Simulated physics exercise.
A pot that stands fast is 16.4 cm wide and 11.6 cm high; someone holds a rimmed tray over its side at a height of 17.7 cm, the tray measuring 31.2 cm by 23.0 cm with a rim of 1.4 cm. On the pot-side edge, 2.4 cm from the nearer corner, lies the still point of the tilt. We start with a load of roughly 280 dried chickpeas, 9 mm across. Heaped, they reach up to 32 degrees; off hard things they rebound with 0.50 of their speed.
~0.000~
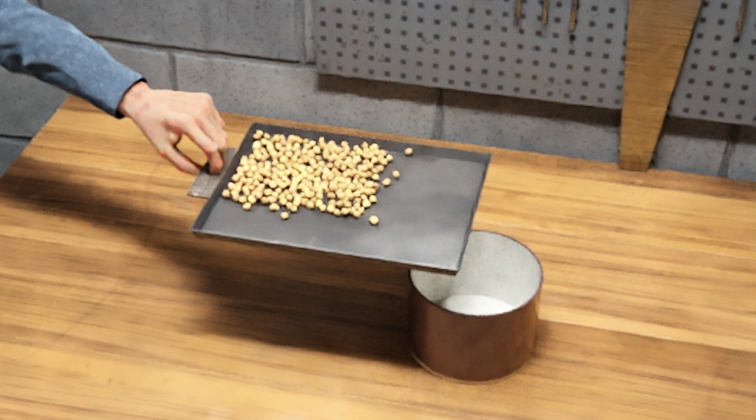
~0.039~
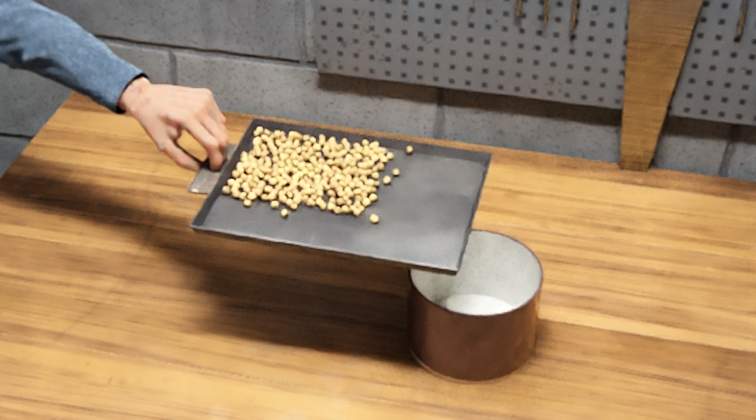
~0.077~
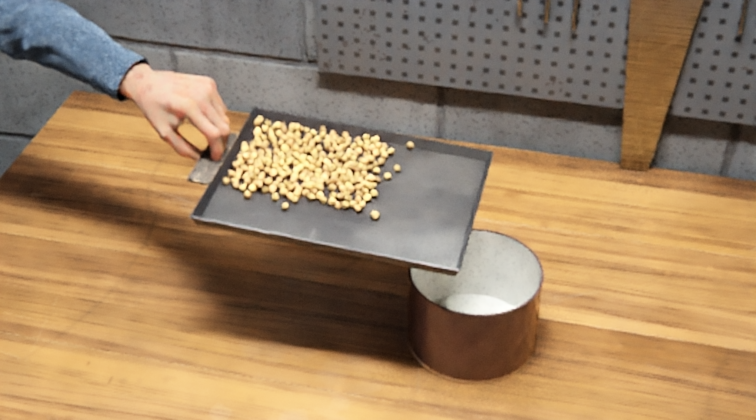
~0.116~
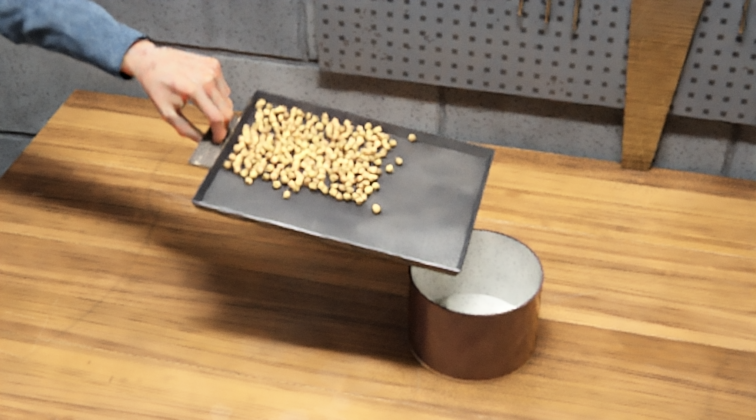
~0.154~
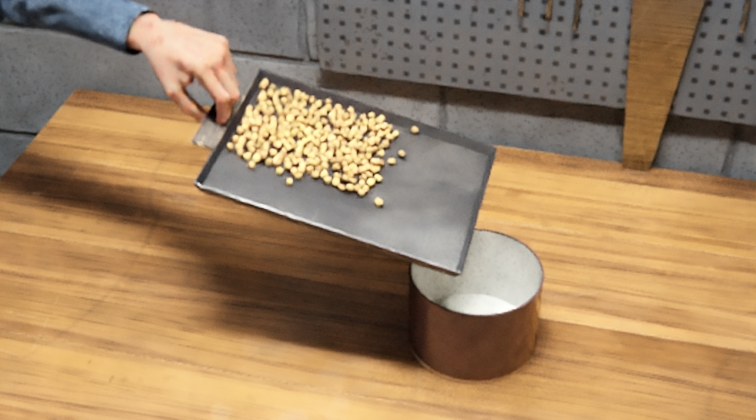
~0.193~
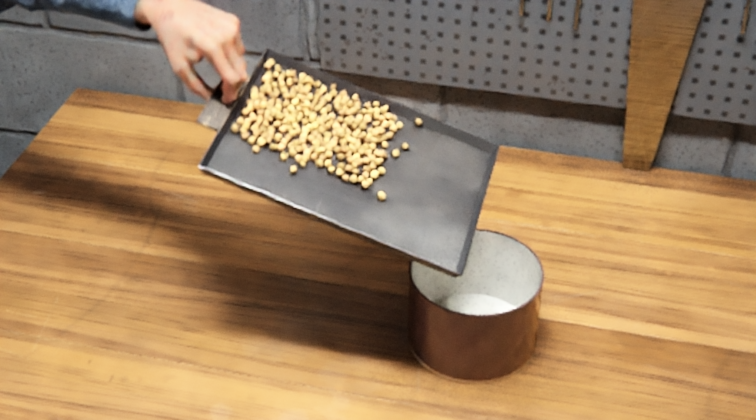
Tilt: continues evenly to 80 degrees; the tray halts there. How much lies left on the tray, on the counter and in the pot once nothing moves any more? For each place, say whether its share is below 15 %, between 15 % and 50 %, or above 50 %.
Tray: Below 15 %; counter: Above 50 %; pot: Between 15 % and 50 %.
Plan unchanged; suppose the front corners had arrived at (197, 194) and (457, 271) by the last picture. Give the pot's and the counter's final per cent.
Pot 0, counter 100.
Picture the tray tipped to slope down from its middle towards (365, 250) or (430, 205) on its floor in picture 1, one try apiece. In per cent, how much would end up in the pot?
I'd put it at roughly 0 per cent for the first tilt and roughly 30 per cent for the second.
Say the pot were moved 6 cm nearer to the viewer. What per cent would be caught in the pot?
45 per cent.
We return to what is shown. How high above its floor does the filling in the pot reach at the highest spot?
Around 1.5 cm above the floor.
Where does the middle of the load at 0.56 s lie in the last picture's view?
Near (474, 175).
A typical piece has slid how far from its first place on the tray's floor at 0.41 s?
About 3 cm.
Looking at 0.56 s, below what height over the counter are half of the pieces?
Some 26 cm above the counter.
After 0.41 s, tilt 50 degrees; the tray holds 100 %, the pot 0 %.
After 0.56 s, tilt 72 degrees; the tray holds 100 %, the pot 0 %.
After 0.83 s, tilt 80 degrees; the tray holds 0 %, the pot 30 %.
In the end, at 1.6 s, tray 0 %, counter 70 %, pot 30 %.
